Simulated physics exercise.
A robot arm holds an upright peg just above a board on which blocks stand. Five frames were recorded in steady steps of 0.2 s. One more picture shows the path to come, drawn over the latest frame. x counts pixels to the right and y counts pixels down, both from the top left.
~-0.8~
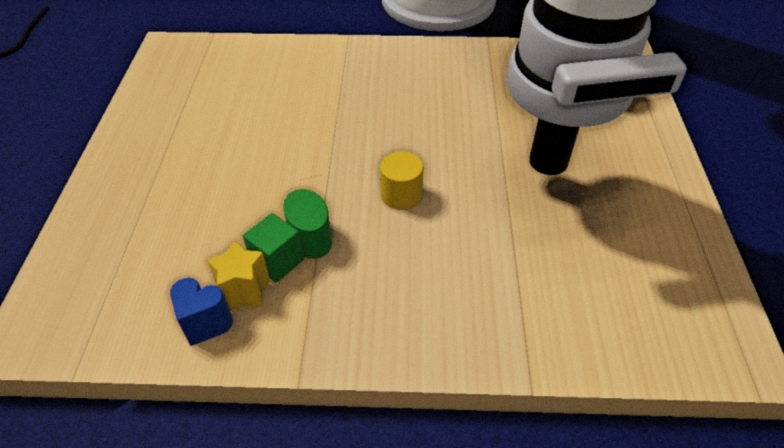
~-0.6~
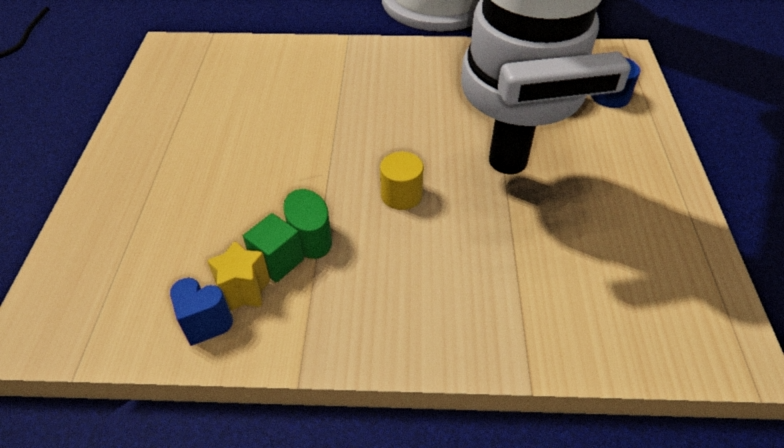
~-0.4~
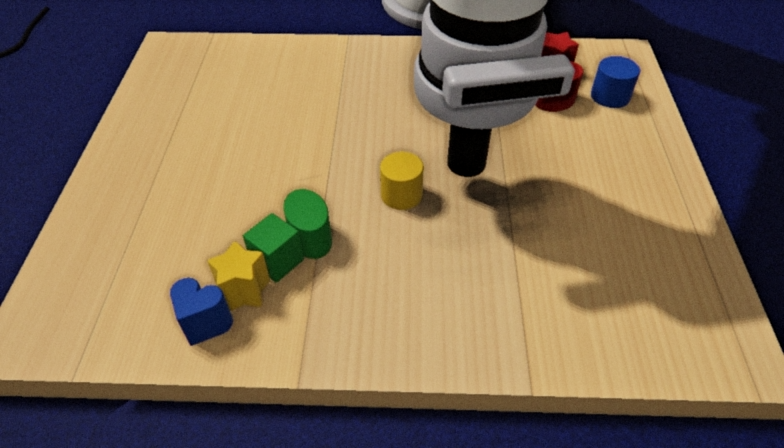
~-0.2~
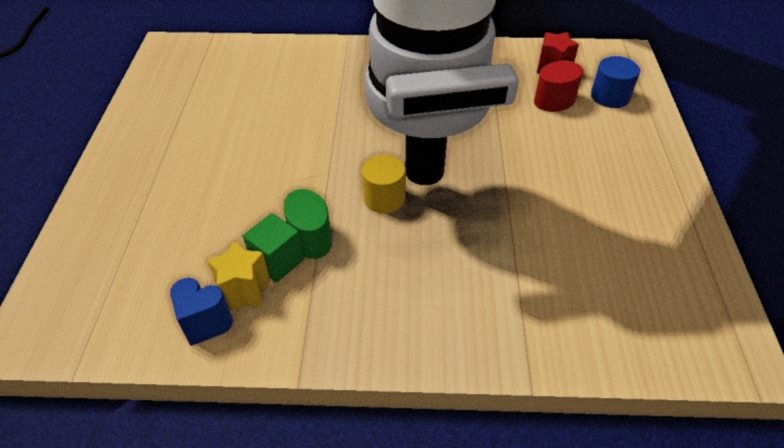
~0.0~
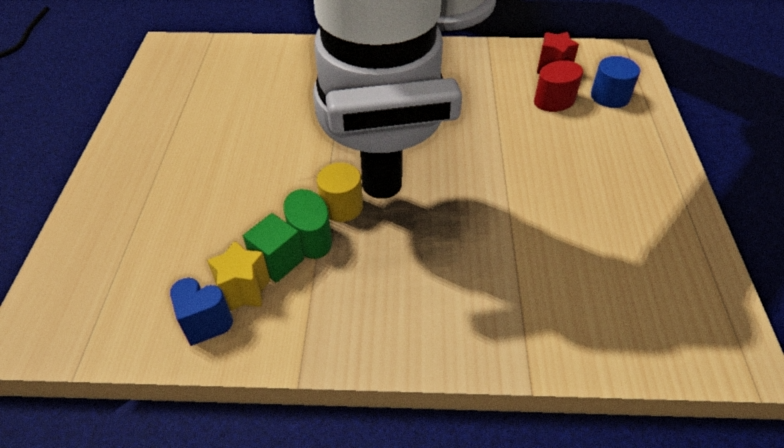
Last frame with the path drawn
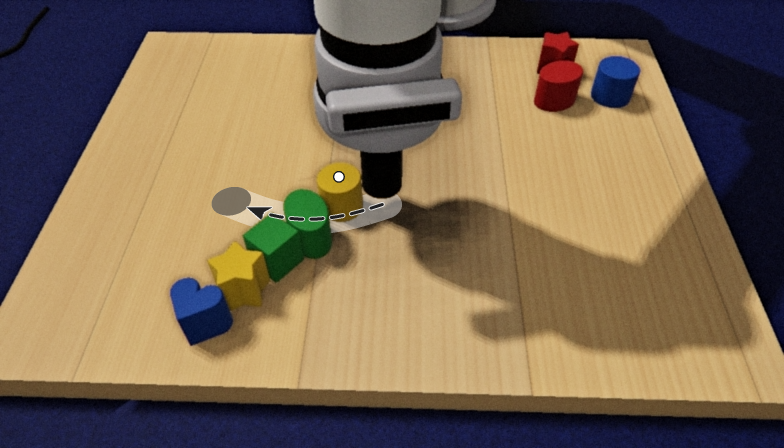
A robot arm moves left and pushes the yellow disc up to the green oval block.
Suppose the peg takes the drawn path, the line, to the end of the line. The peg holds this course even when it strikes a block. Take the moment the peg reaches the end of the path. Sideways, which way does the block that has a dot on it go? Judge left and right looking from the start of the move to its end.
Over to the right.
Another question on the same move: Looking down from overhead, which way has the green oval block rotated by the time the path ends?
Looking from above, the answer is counterclockwise.
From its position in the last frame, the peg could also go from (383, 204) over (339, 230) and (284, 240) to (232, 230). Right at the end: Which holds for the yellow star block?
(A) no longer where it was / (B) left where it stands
I'll go with A - no longer where it was.
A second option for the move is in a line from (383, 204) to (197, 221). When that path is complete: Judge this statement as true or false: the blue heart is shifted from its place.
That statement is accurate.
Drawn move, from (383, 204) through (331, 218) and (277, 216) to (231, 201); the dot is on the yellow disc.
On the path given first. One third of the way, peg (328, 198); yellow star block (232, 267); green square piece (266, 239); green oval block (282, 205), turned 60° anticlockwise; yellow disc (292, 173).
Two thirds of the way, peg (272, 197); blue heart (190, 304), turned 25° clockwise; yellow star block (226, 274), turned 15° anticlockwise; green square piece (247, 237), turned 45° anticlockwise; green oval block (225, 207), turned 70° anticlockwise; yellow disc (256, 160).
At the end, peg (225, 181); blue heart (190, 304), turned 25° clockwise; yellow star block (226, 274), turned 15° anticlockwise; green square piece (247, 237), turned 45° anticlockwise; green oval block (202, 208), turned 105° anticlockwise; yellow disc (237, 144).
